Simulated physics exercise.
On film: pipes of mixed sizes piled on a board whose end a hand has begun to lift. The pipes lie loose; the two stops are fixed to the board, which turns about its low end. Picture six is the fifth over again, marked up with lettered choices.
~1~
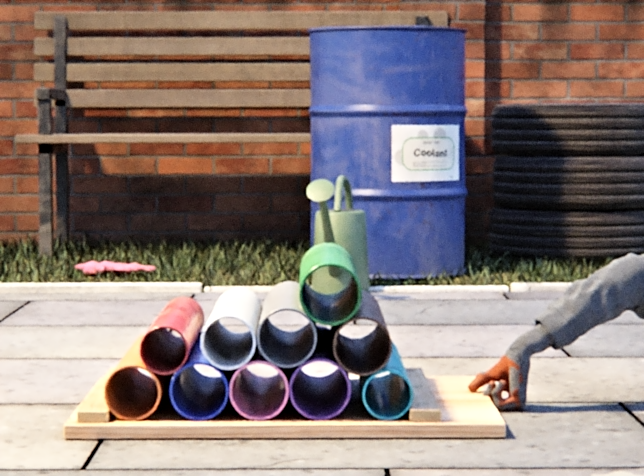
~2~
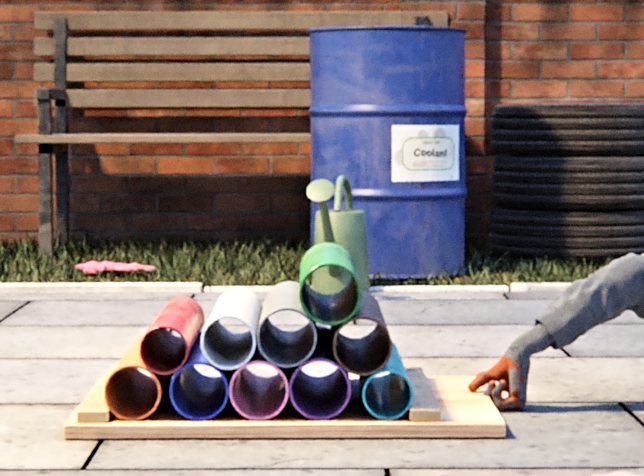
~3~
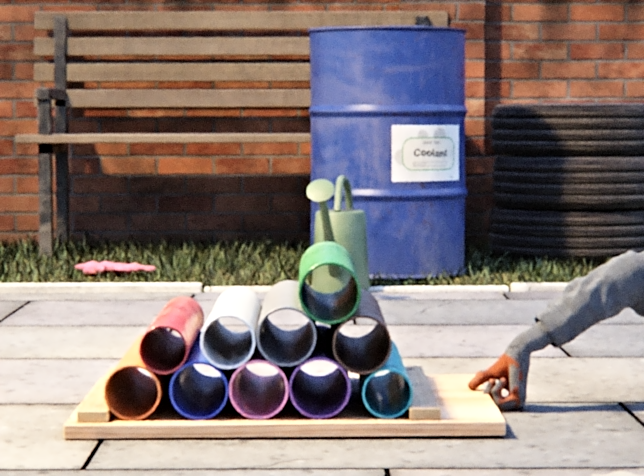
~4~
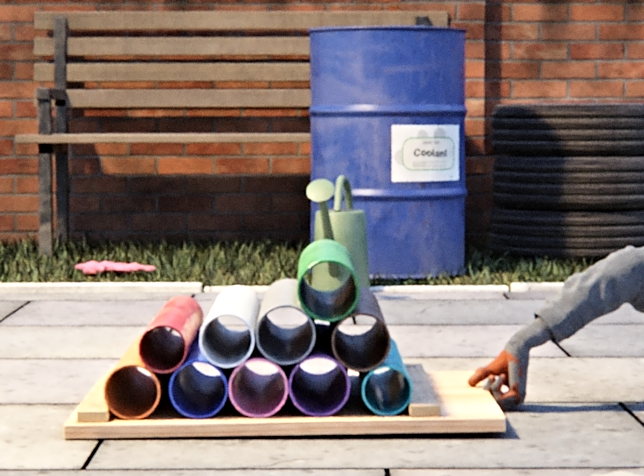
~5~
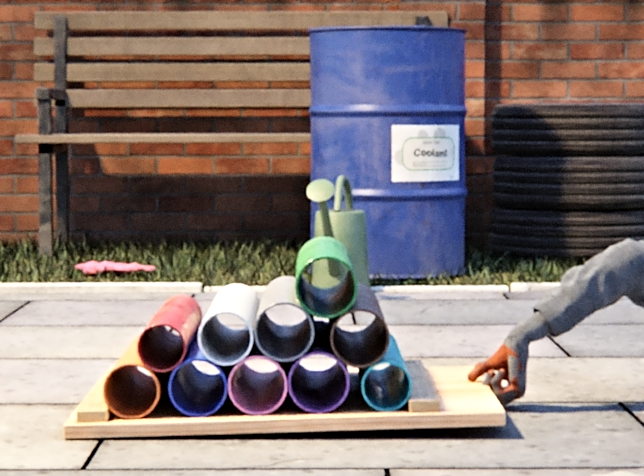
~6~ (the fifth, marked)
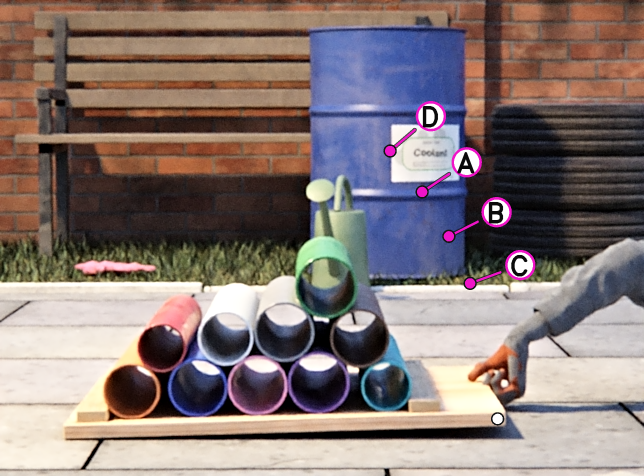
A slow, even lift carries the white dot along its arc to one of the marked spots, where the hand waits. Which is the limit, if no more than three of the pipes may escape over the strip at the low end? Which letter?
It can be raised to C.
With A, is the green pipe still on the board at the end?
The green pipe: No.
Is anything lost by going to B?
At B: Yes.
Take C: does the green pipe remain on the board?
Yes, with C.
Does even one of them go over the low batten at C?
At C: No.
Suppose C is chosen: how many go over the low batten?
It comes to none.
On the marked copy, A at (422, 192); B at (449, 236); C at (470, 283); D at (390, 151); the white dot at (498, 419).
With C. Early on, board at 14°.
Further on, board at 20°.
At the end, board at 20°, none over the low batten.
As for the rest, A ten over the low batten; B ten over the low batten; D ten over the low batten.
